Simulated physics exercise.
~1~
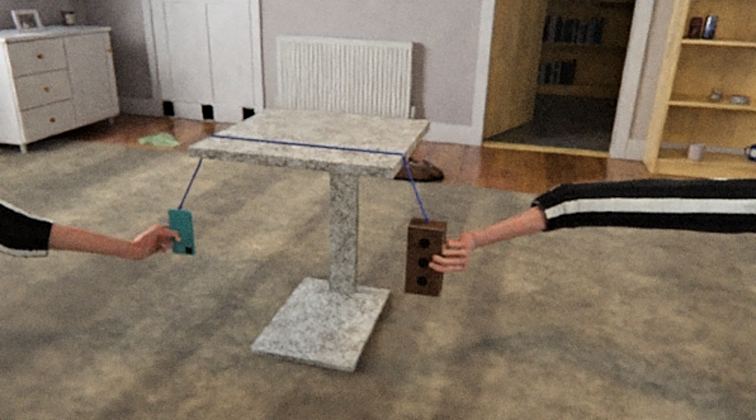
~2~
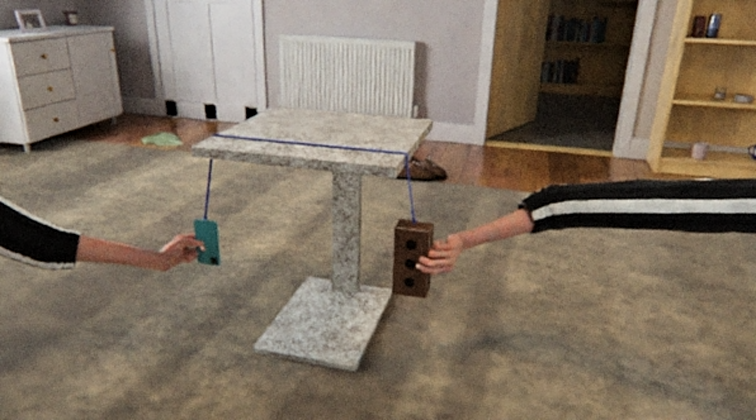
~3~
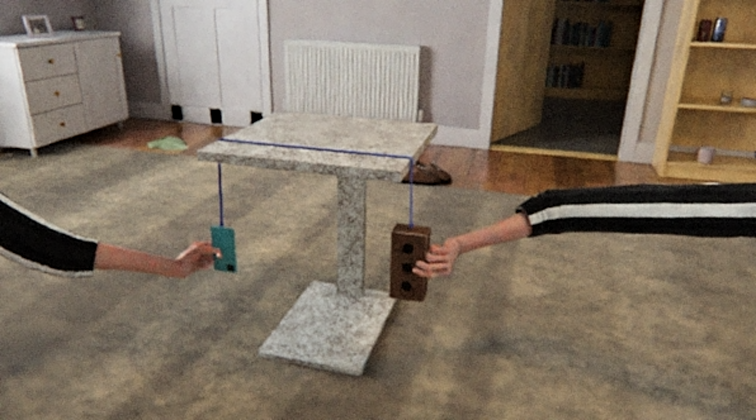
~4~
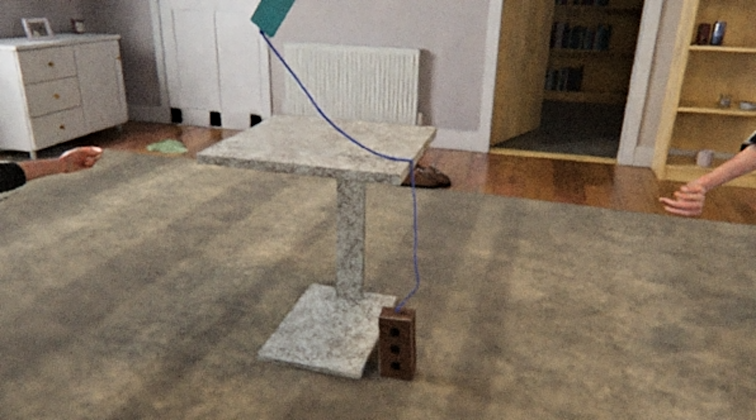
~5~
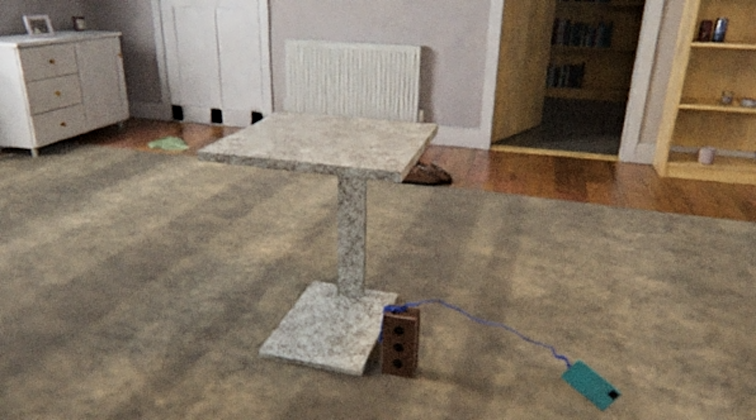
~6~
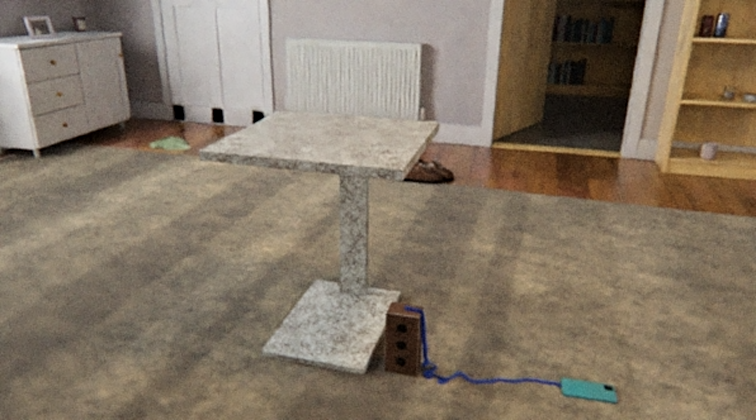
Two hands release a phone and brick tied by ribbon, and both land on the floor.
